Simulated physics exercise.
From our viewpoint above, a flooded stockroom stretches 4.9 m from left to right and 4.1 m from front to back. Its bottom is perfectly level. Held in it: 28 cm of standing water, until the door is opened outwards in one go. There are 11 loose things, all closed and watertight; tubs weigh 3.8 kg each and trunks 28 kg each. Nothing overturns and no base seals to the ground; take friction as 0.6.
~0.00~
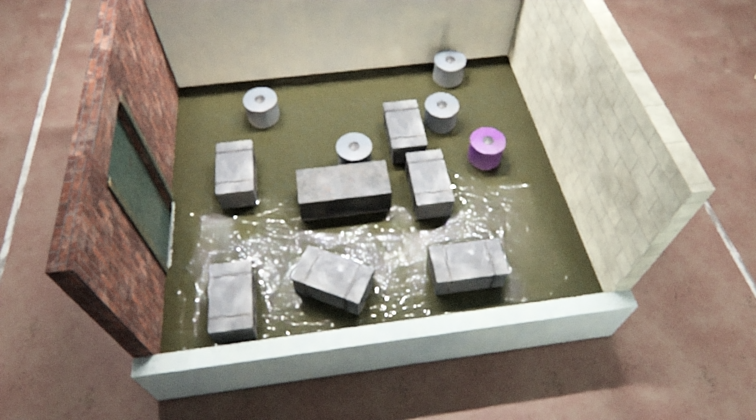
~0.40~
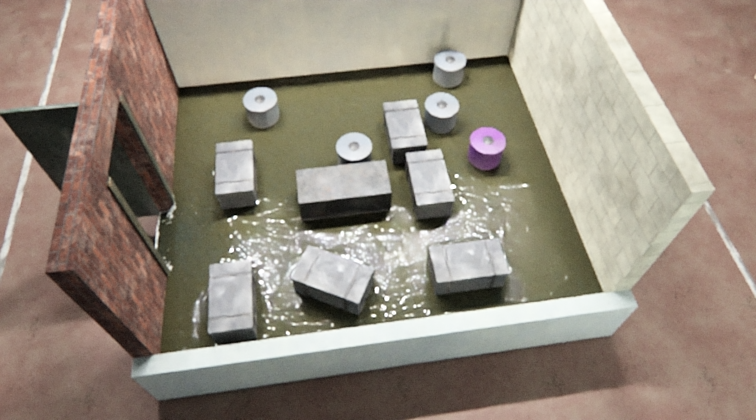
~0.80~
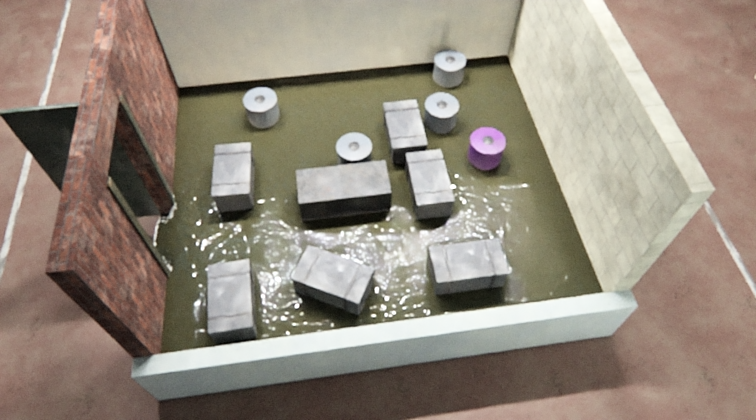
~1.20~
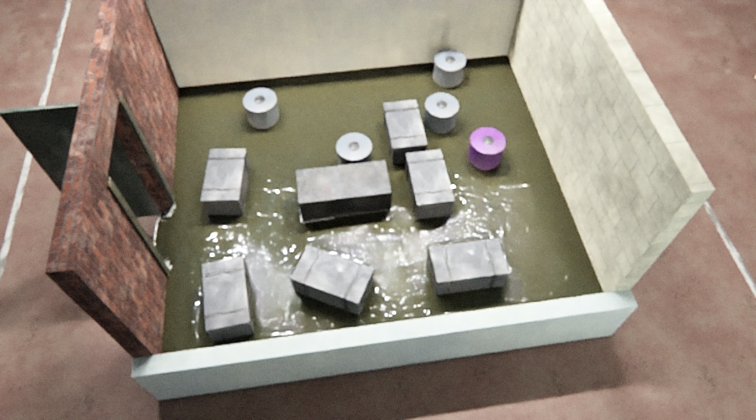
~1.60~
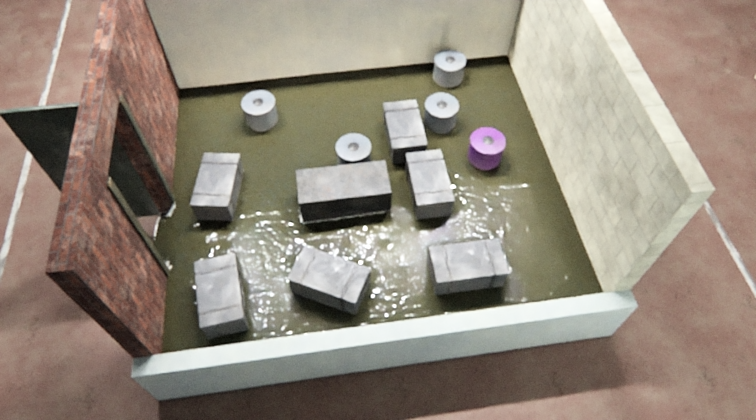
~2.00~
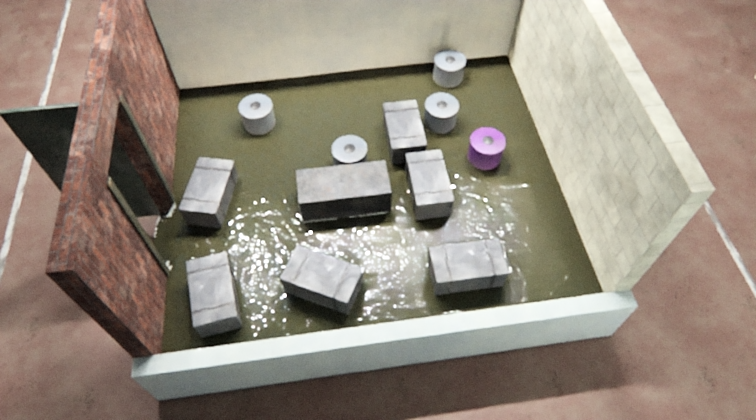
A flooded room's left-wall panel swings outward, then several floating blocks drift slightly left.
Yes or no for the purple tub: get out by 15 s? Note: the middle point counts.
Purple tub: Does not get free.
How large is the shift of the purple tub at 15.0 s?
I'd say close to 40 centimetres.
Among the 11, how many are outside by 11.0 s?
Count: 2.
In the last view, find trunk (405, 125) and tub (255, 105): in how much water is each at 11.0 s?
First about 21 cm, second about 18 cm.
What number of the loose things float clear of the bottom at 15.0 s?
At that time the total is 7.
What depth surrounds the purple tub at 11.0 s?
Near 21 cm deep.
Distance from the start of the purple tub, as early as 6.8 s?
It is about 20 cm out of place by then.
After 3.0 s the purple tub is near (486, 142), 0.0 m from its start, afloat; 0 of 11 are out; 11 afloat.
After 6.8 s the purple tub is near (472, 147), 0.2 m from its start, afloat; 1 of 11 are out; 10 afloat.
After 11.0 s the purple tub is near (468, 151), 0.3 m from its start, afloat; 2 of 11 are out; 9 afloat.
After 15.0 s the purple tub is near (459, 158), 0.4 m from its start, afloat; 4 of 11 are out; 7 afloat.
